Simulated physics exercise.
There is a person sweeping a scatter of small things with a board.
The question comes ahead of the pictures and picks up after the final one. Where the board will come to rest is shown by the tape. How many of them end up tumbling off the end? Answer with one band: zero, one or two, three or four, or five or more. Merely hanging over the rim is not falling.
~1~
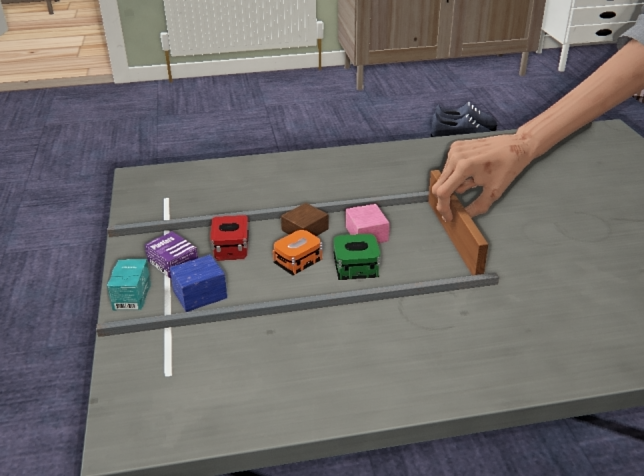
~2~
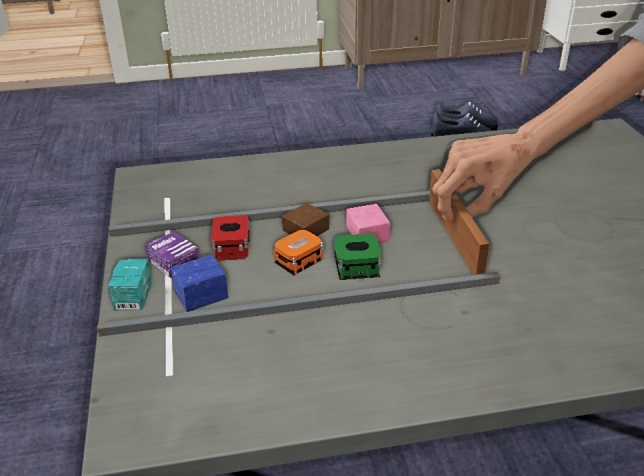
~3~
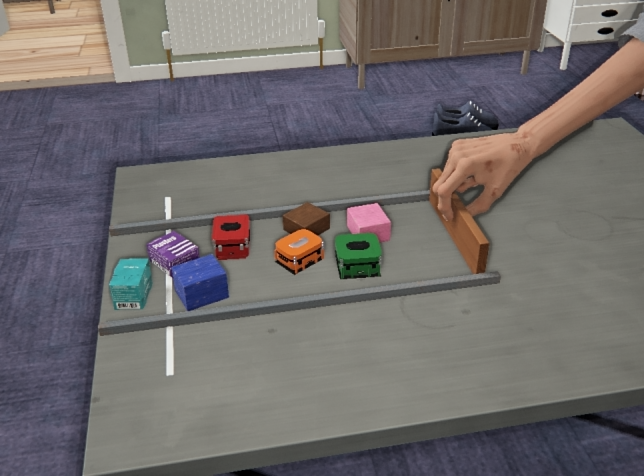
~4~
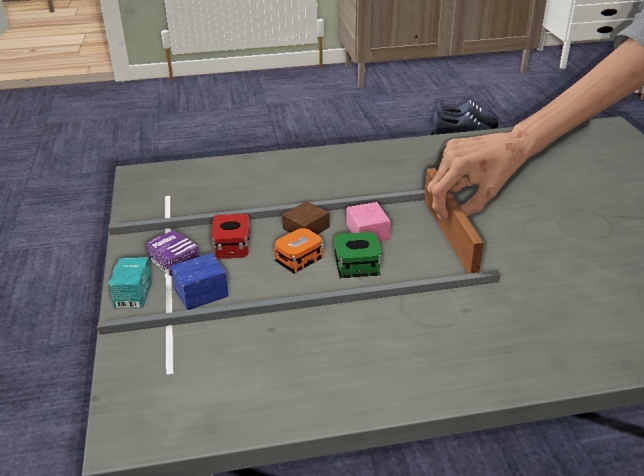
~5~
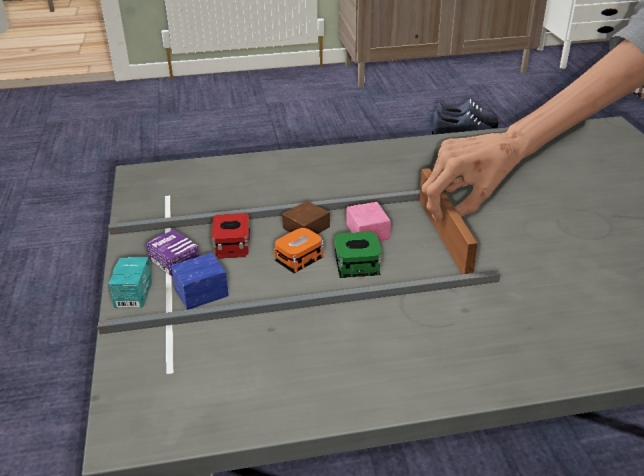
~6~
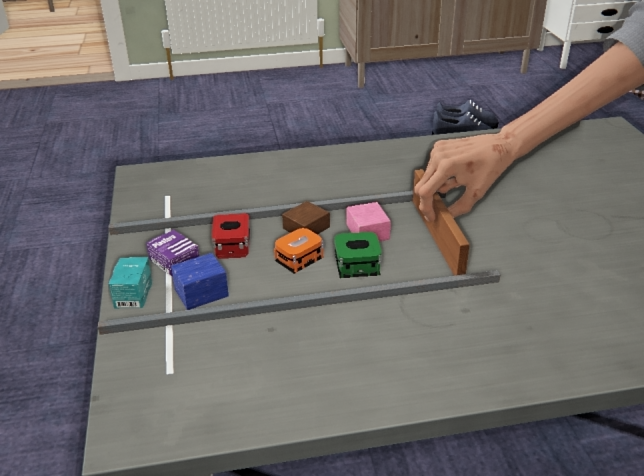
Three or four.
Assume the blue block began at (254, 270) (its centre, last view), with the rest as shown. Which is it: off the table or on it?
It stays put.
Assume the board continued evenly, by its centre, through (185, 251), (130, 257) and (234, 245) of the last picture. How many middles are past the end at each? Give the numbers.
Result per place: 3; 6; 0.
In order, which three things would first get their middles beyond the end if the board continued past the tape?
Earliest first - purple box, turquoise box, red case.
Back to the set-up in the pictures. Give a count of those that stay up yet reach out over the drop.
Counting them gives 3.
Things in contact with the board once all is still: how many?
Contact count: 2.
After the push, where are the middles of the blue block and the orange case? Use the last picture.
(102, 301), and the other (108, 270).
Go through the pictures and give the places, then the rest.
Turquoise box (130, 285); purple box (172, 255); blue block (199, 283); board (456, 221); tape (167, 272), in the first picture.
Purple box (173, 255); red case (231, 238), in the second picture.
Blue block (200, 282); orange case (299, 251), in the third picture.
Turquoise box (131, 283); pink block (368, 223), in the fourth picture.
Purple box (173, 253); brown block (306, 221), in the fifth picture.
Turquoise box (131, 283); purple box (173, 253); blue block (200, 281); board (438, 221); tape (169, 270), in the sixth picture.
A little later, none off yet; turquoise box at rest near (131, 283); purple box at rest near (173, 253); blue block at rest near (200, 281).
Next, none off yet; turquoise box shifted a little near (118, 288); purple box shifted about its own width near (137, 260); blue block shifted a little near (174, 288).
When it is over, the number that fall off is three or four; down, red case, purple box and turquoise box.
